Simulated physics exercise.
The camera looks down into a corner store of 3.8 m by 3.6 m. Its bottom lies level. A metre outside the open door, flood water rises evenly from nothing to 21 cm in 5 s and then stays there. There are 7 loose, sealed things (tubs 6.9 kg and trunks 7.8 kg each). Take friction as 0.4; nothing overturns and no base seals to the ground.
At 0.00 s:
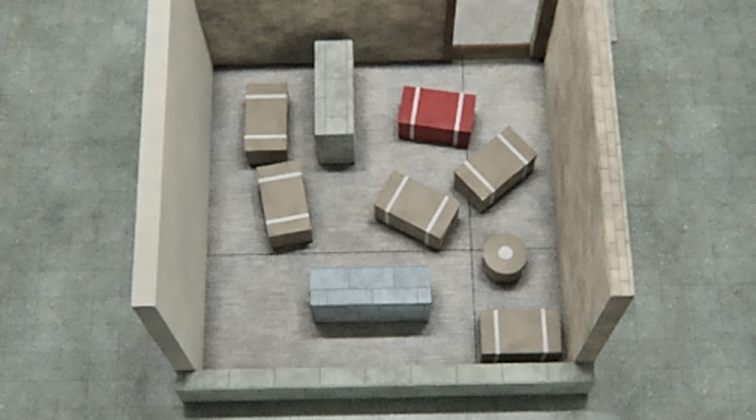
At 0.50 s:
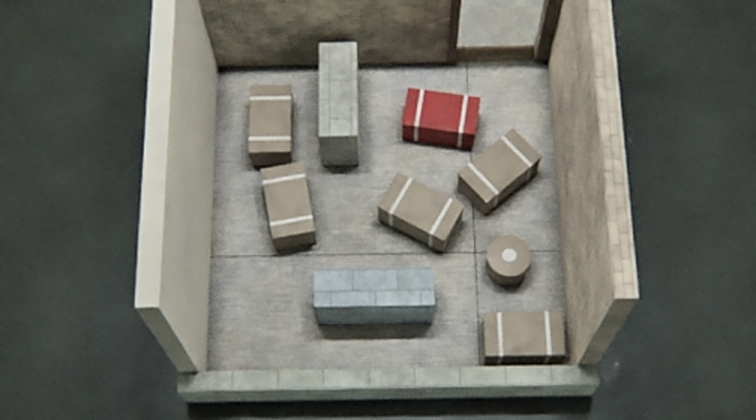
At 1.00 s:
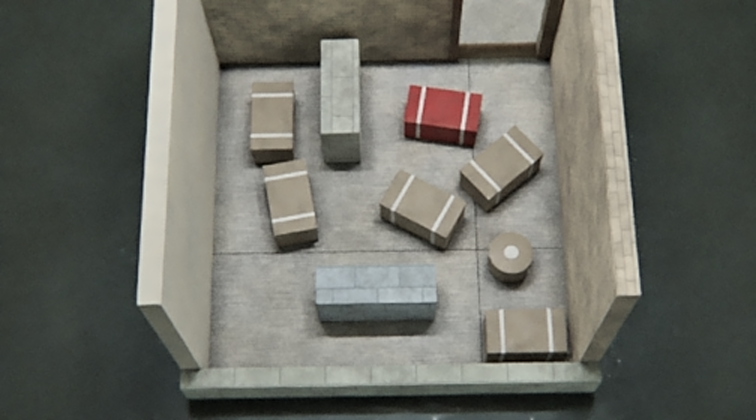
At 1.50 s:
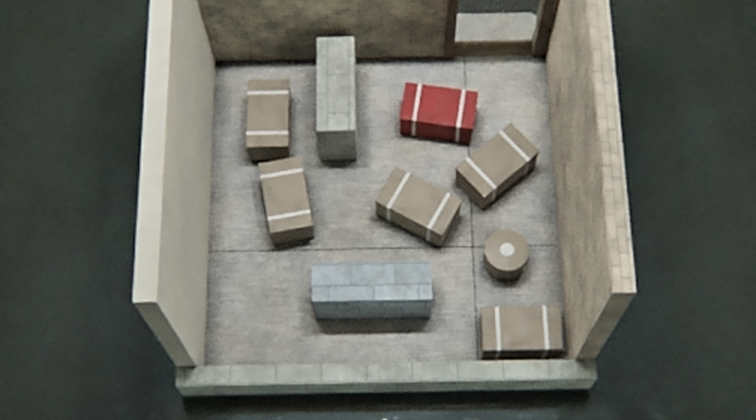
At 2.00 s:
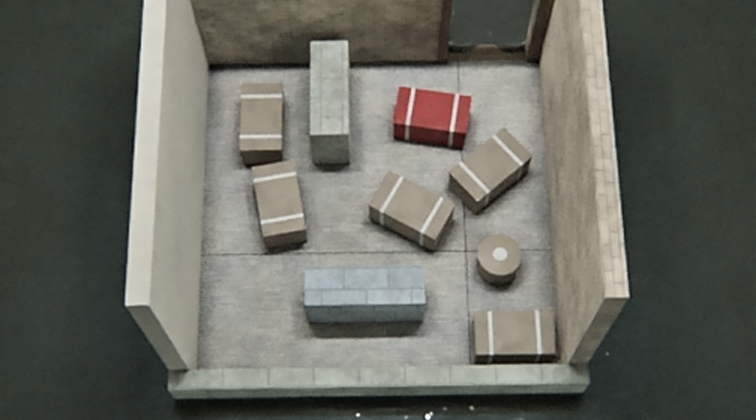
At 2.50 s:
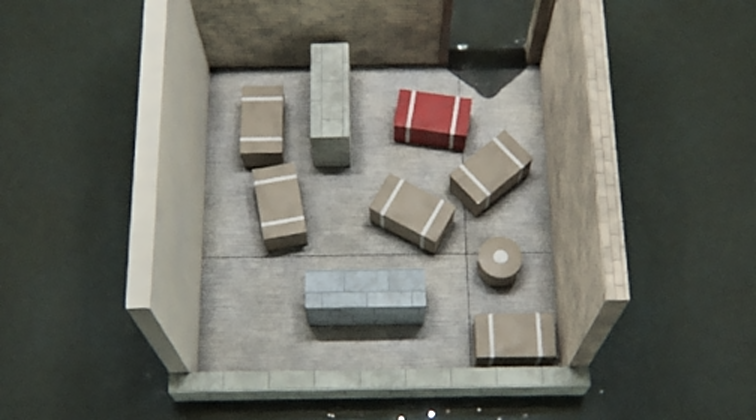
A small walled room with a doorway at the upper right is seen from high above, its floor pale grey. A red trunk sits near the doorway among tan trunks and a round tan tub, with a grey block at upper left and a blue-grey one lower down. The camera sways slightly as the ground outside darkens, then the doorway, where a little dark water enters, while everything inside stays put.
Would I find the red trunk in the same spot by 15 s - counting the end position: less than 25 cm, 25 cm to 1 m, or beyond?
Red trunk gets carried off.
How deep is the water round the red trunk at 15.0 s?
Roughly 13 cm.
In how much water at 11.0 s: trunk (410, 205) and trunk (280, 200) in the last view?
Roughly 9 and 7 cm.
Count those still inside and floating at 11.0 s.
I count 6.
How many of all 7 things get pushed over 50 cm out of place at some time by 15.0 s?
7 of them.
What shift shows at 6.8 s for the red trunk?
About 140 cm.
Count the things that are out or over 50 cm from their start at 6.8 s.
I count 4.
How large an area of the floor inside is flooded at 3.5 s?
About 1.5 m2.
After 3.5 s the red trunk is near (432, 114), 0.0 m from its start, aground; 0 afloat.
After 6.8 s the red trunk is near (343, 193), 1.3 m from its start, afloat; 5 afloat.
After 11.0 s the red trunk is near (291, 161), 1.6 m from its start, afloat; 6 afloat.
After 15.0 s the red trunk is near (293, 157), 1.6 m from its start, afloat; 7 afloat.
